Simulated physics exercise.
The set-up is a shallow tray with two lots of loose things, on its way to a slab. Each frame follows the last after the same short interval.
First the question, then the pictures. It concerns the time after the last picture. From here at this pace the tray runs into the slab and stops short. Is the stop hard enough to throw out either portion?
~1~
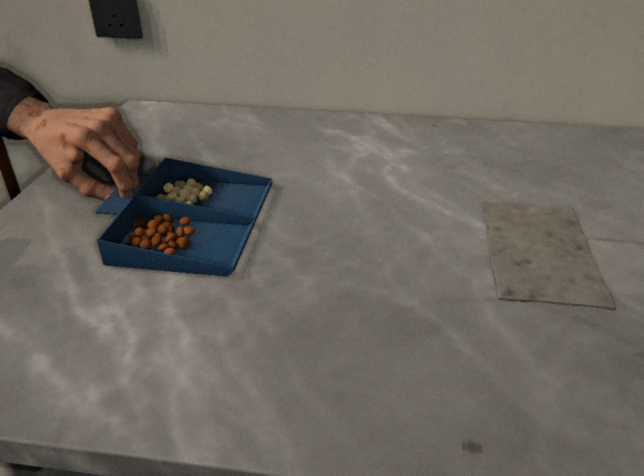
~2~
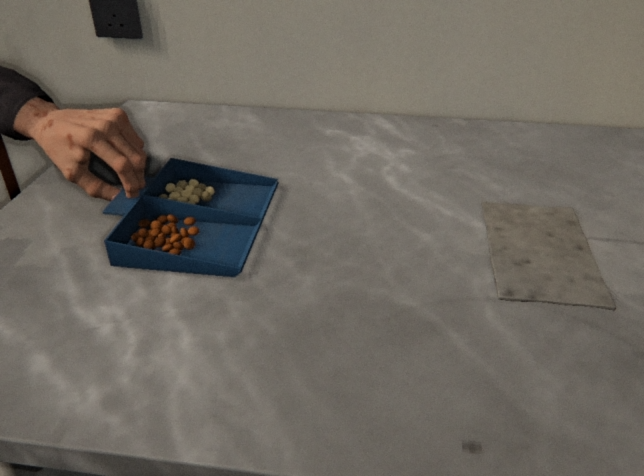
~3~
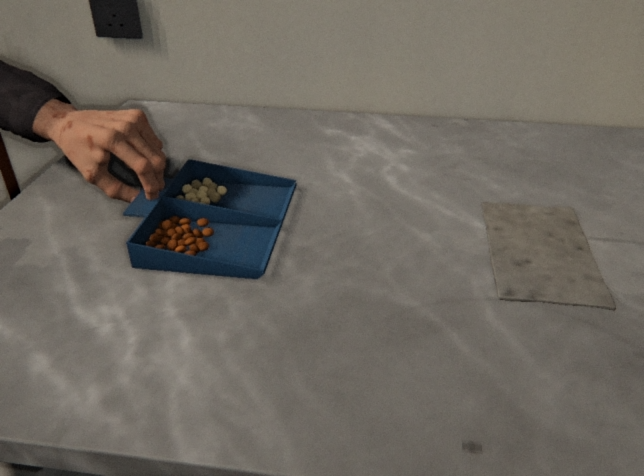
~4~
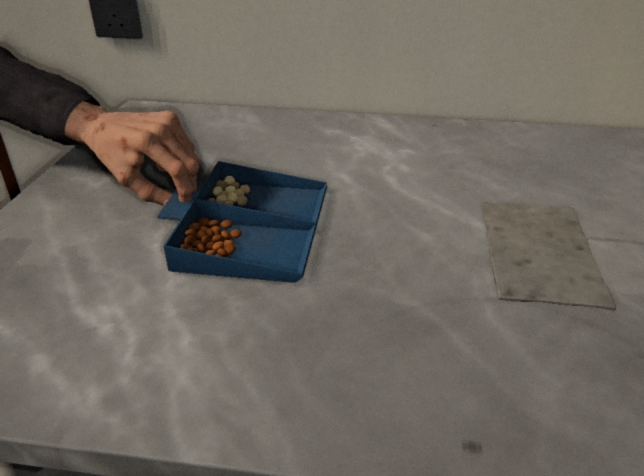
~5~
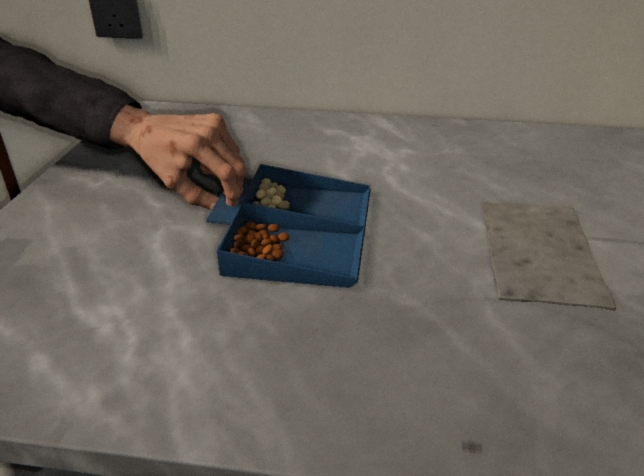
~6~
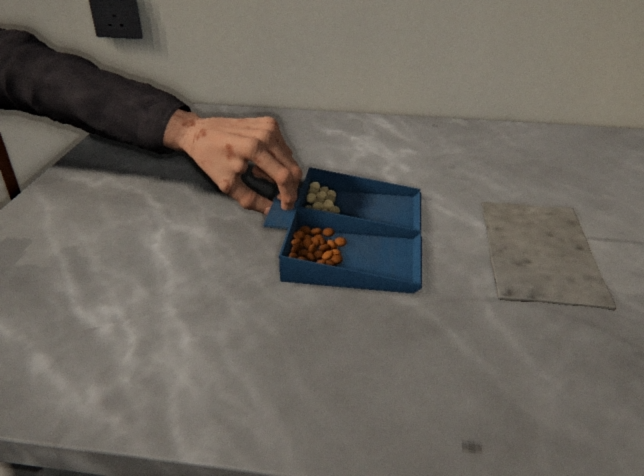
The front portion lets some fly out; the back portion lets some fly out.
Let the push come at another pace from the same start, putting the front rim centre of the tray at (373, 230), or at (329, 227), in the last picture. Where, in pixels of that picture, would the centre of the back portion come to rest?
I'd put it around (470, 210) on the first run and around (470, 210) on the second.
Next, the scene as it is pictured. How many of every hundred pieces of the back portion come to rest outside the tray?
Roughly 40 percent.
Then, 0.04 s past the last view, tray still sliding, front rim near (460, 237); front portion all inside; back portion all inside.
Then, 0.18 s past the last view, tray stopped at the slab; front portion a small part out of the tray; back portion about a quarter out of the tray.
Then, 0.39 s past the last view, tray stopped at the slab; front portion about a quarter out of the tray; back portion about a third out of the tray.
Finally, tray stopped at the slab; front portion about a quarter out of the tray; back portion about a third out of the tray.
